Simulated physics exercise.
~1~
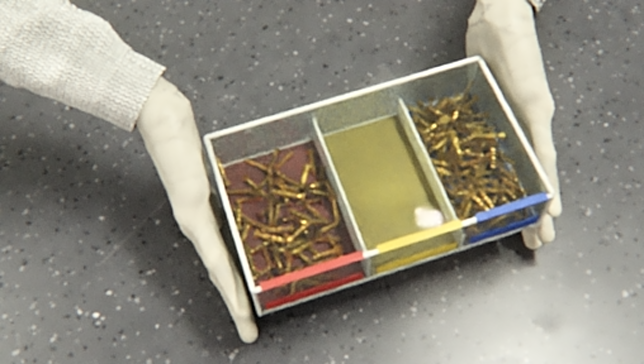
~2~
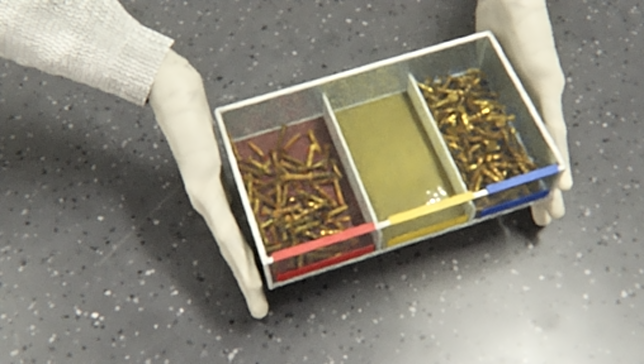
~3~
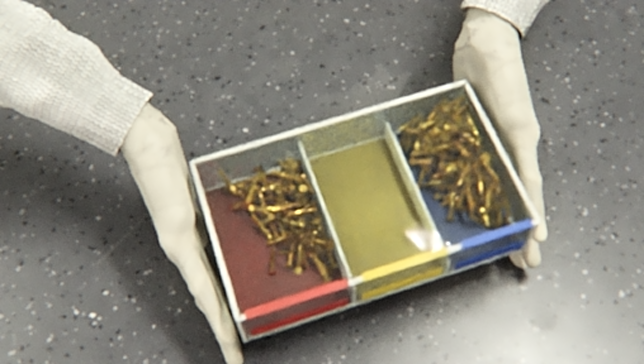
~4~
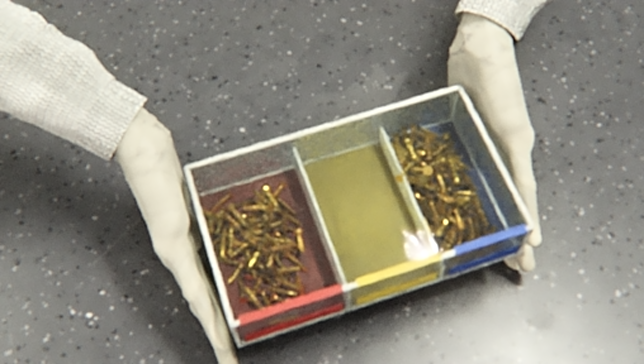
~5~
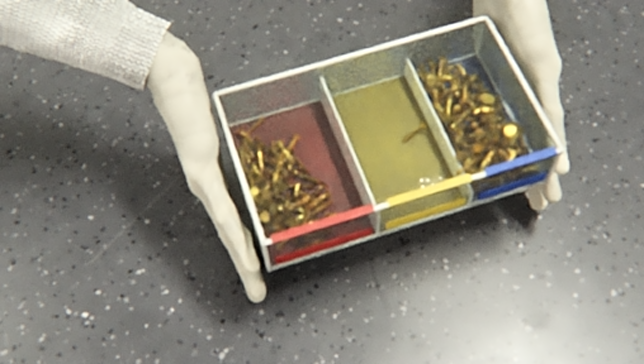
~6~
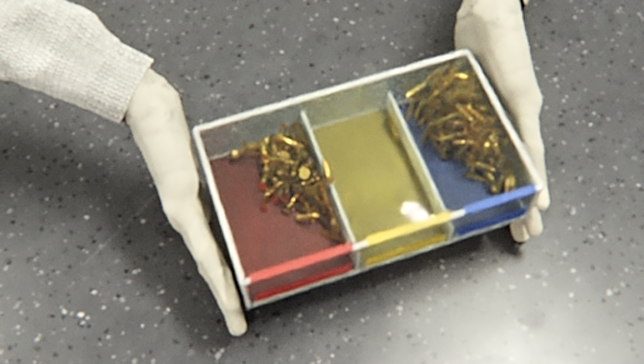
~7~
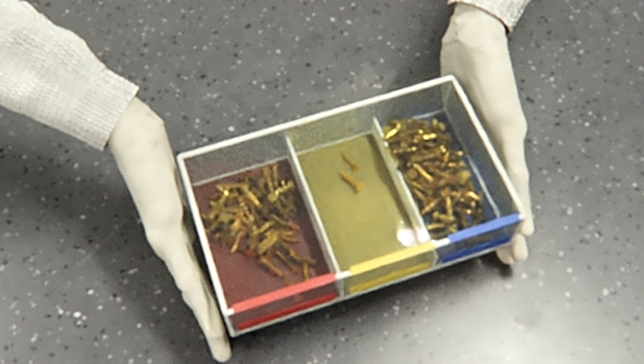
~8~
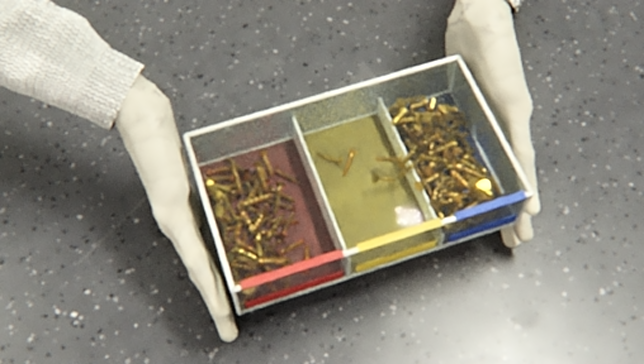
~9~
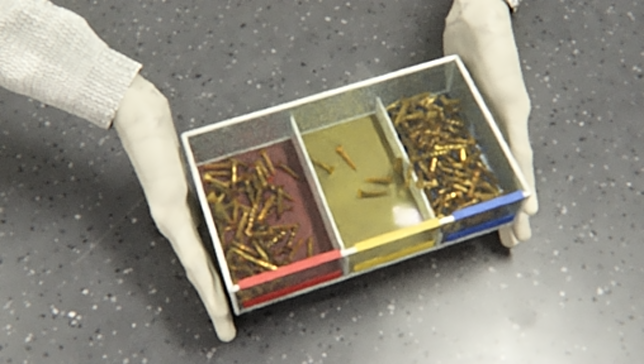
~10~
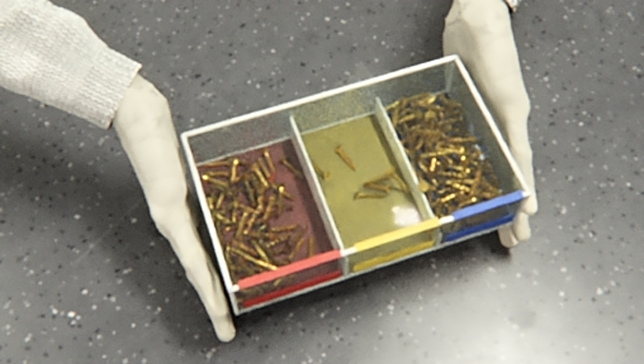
The video shows two pale hands holding a clear-lidded box with red, yellow and blue compartments, shaking it to and fro so the brass-coloured screws slide about. A few screws land in the empty yellow middle, while most end in the blue and red compartments as the box comes to rest.
